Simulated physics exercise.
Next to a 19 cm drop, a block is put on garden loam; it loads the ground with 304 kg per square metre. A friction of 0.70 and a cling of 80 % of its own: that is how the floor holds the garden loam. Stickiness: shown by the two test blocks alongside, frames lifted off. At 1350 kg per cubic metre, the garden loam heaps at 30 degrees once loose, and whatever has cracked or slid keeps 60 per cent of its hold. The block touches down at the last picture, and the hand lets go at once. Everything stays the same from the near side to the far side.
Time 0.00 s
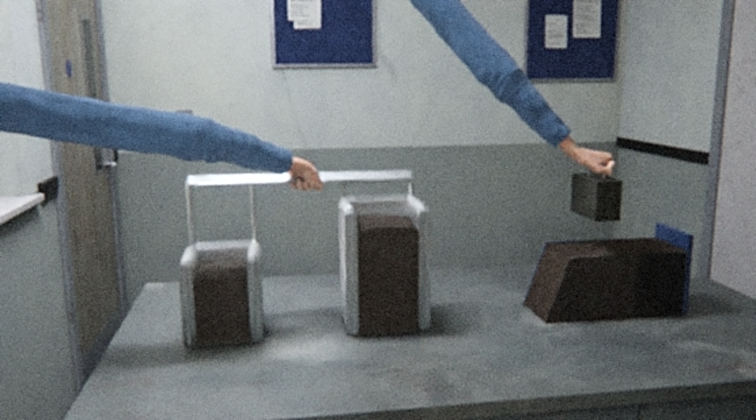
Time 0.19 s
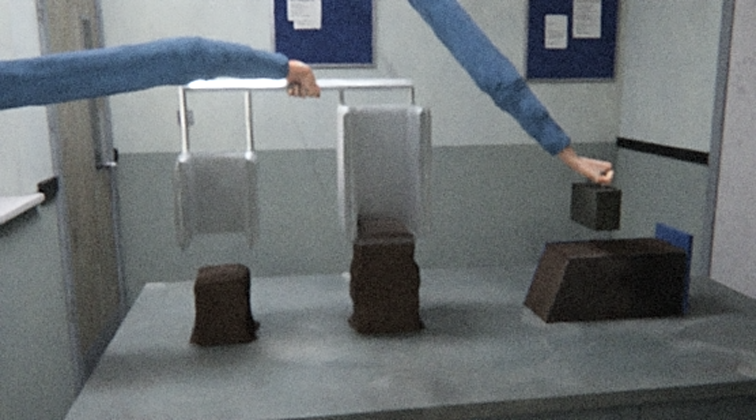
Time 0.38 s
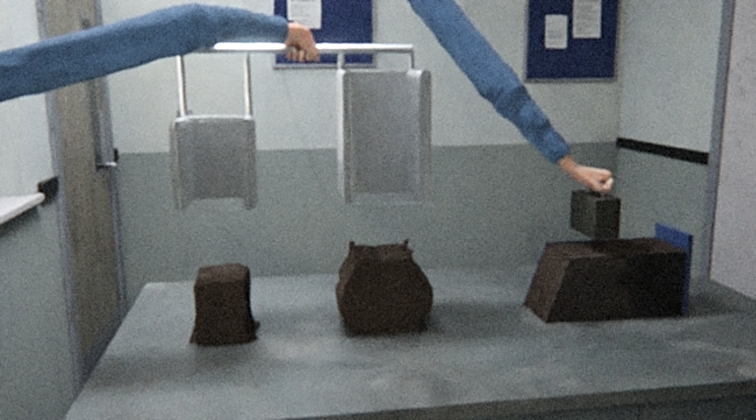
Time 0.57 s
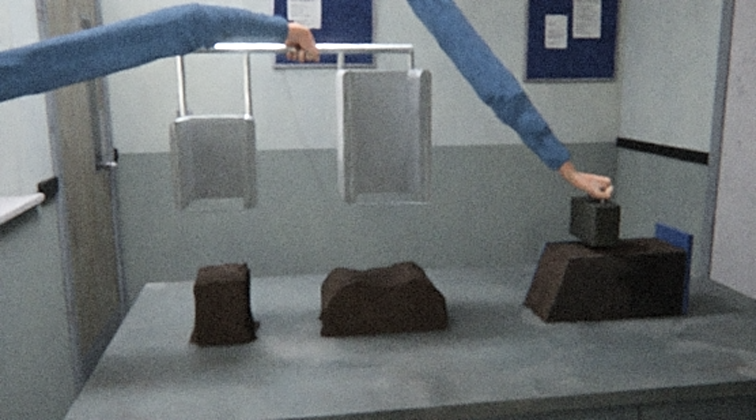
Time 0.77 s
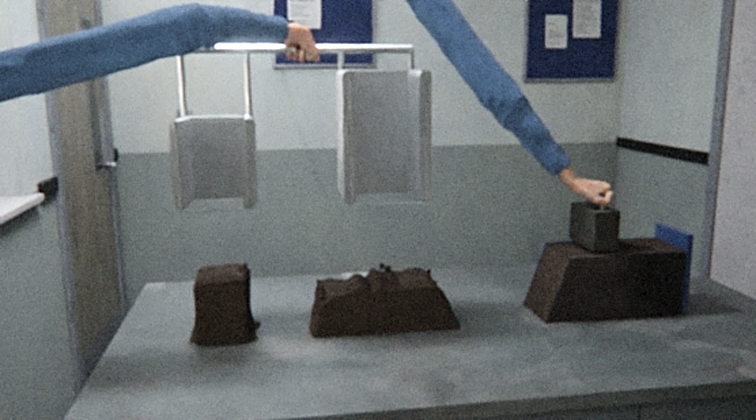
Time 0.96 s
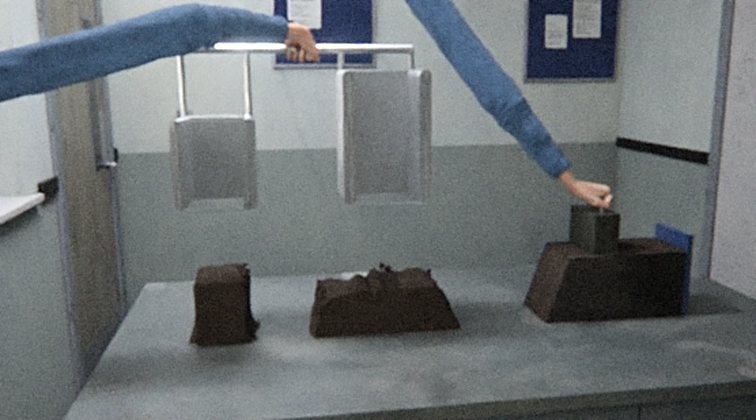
Blue-sleeved arm lifting clear moulds off two dark soil blocks, the taller one slumping, while another hand lowers a small block onto a soil mound.
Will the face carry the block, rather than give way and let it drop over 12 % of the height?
Caves in.
After 1.11 s, the block is down by 5 % of the bank's height and stands upright.
After 1.28 s, the block is down by 12 % of the bank's height and leans 2 degrees.
After 1.46 s, the block is down by 20 % of the bank's height and leans 3 degrees.
After 1.63 s, the block is down by 27 % of the bank's height and leans 3 degrees.
After 2.49 s, at the end, the block is down by 32 % of the bank's height and stands upright.
